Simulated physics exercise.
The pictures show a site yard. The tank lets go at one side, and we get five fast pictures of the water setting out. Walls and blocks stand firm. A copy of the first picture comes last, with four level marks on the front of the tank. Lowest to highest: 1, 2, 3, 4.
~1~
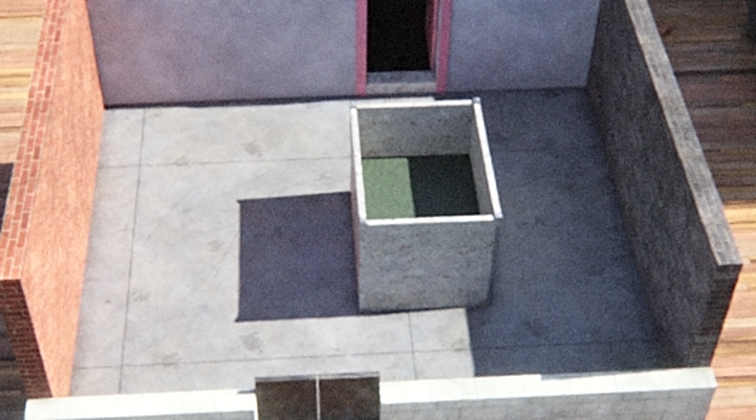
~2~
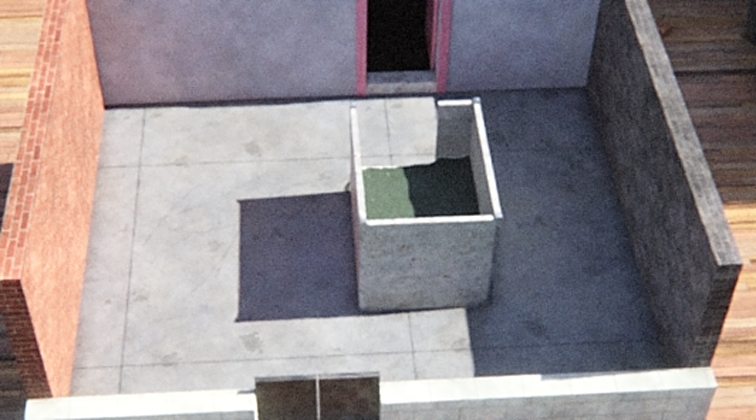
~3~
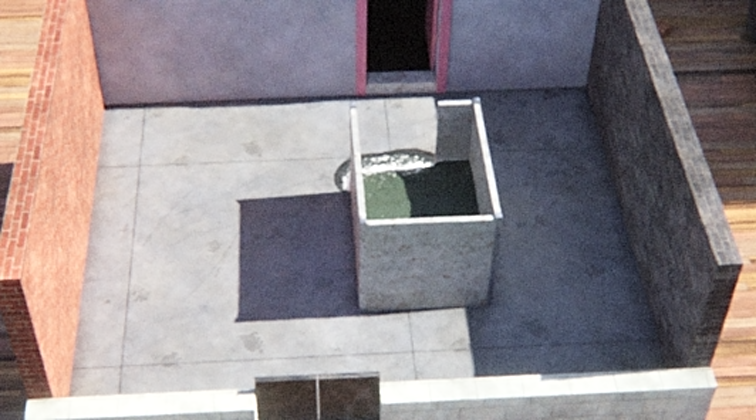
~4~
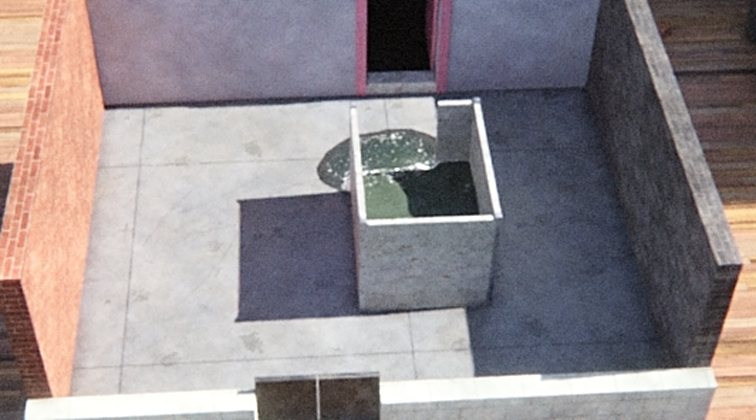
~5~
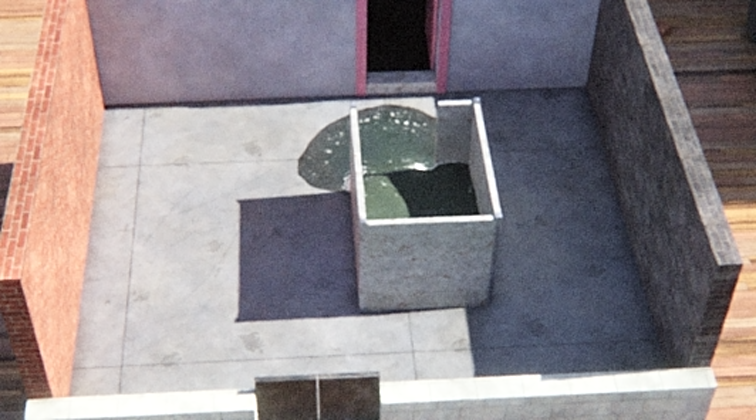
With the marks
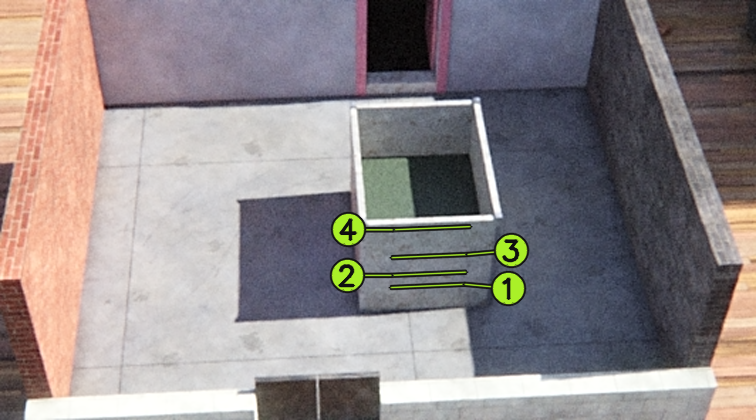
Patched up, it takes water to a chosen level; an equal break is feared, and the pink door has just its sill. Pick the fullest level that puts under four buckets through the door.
Use mark 1.
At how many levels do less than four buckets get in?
One.
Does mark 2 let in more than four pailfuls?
Yes.
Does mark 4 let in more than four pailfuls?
Yes, it does.
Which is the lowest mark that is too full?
The answer is 2.
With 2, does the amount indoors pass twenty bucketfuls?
No.
On the marked copy, 1 at (427, 285); 2 at (428, 273); 3 at (429, 256); 4 at (431, 228); from the bottom up 1, 2, 3, 4.
With 1, a bucket or two gets in.
With 2, about 9 bucketfuls get in.
With 3, dozens of bucketfuls pour in.
With 4, dozens of bucketfuls pour in.
